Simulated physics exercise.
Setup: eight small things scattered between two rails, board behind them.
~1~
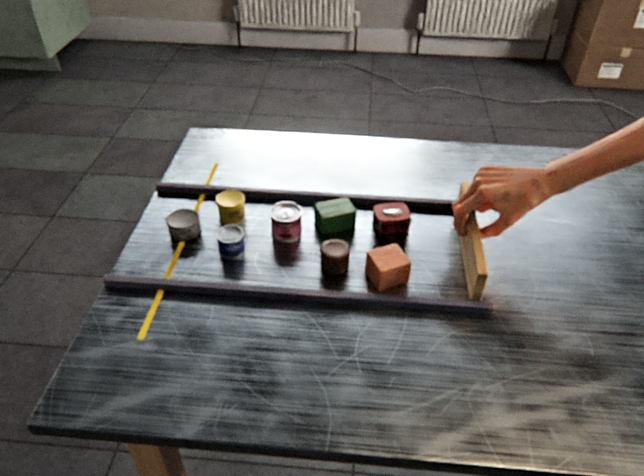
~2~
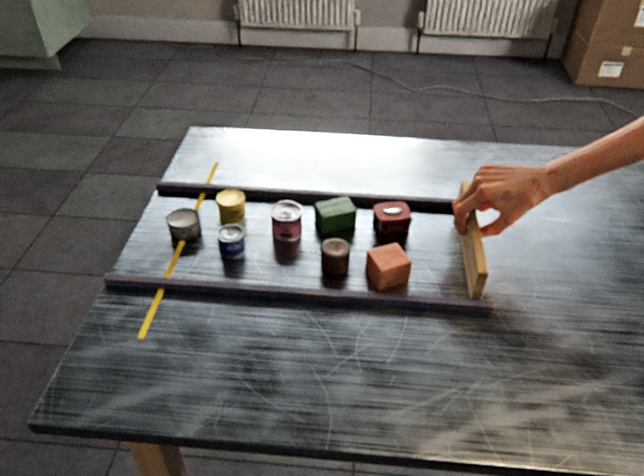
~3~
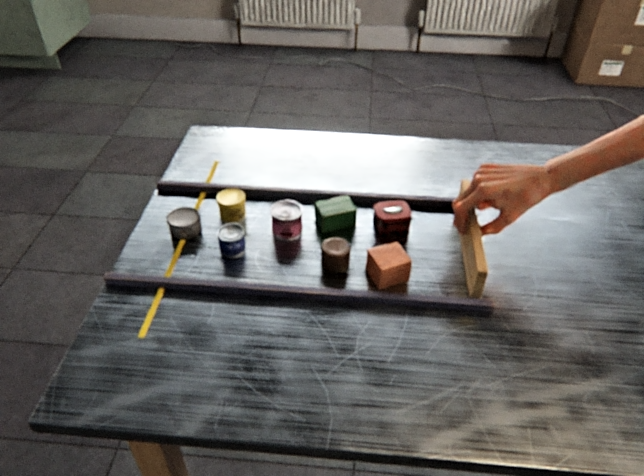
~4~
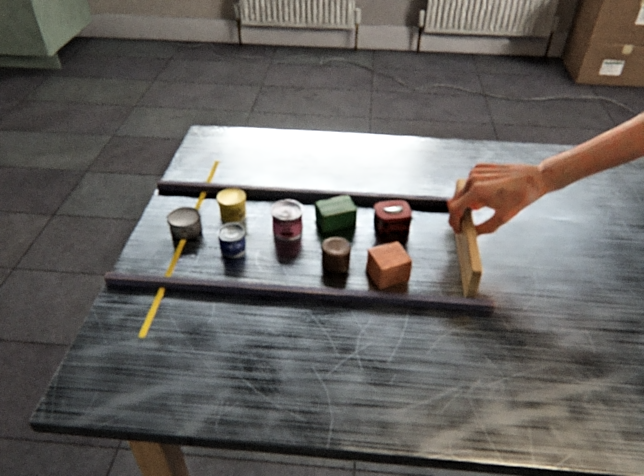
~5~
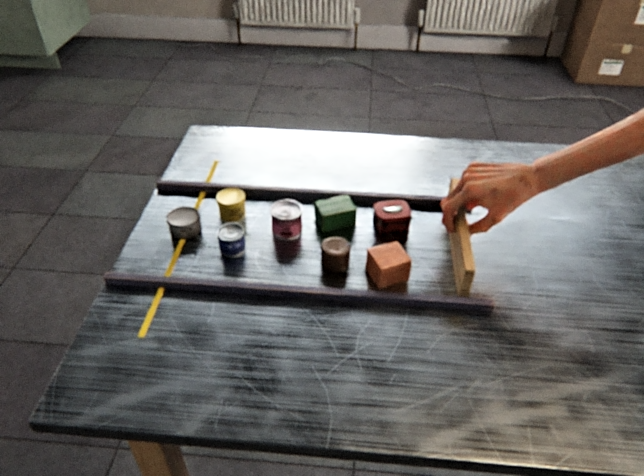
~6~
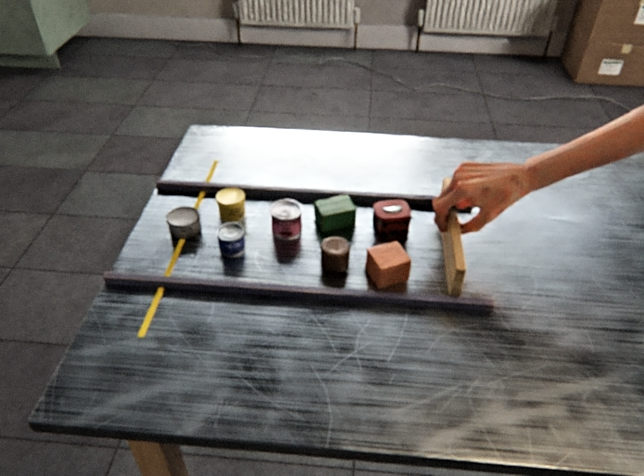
At first, a hand holds a wooden board upright at the right end of two dark rails on a table, with eight small tins, pots and blocks scattered between them. The hand then slides the board slightly left, narrowing the gap to the small objects, which stay where they are.
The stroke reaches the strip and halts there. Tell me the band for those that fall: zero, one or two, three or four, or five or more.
I expect one or two drops over the end.
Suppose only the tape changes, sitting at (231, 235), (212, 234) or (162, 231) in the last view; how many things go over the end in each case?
In that order 0, 1 and 5.
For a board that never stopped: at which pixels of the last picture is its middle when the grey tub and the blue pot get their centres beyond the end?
When the grey tub crosses, the middle is near (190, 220); when the blue pot crosses, near (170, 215).
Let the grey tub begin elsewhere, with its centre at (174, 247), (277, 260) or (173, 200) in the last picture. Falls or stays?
Well, the grey tub does not stay; it keeps its place; it does not stay.
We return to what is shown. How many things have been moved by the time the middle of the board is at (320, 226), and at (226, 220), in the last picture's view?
Well, it's 5 at the first one and 8 at the second.
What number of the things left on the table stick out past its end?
As for overhanging, the count is 2.
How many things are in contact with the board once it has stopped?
Number in contact with it: 3.
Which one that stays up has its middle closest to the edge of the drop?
The green block is foremost.
Soon after, none off yet; grey tub at rest near (184, 223); yellow pot at rest near (232, 206); blue pot at rest near (232, 240).
After that, none off yet; grey tub moving near (176, 224); yellow pot displaced well along near (187, 203); blue pot displaced about its own width near (199, 232).
In the end, the number that fall off is one or two; gone, yellow pot and grey tub.
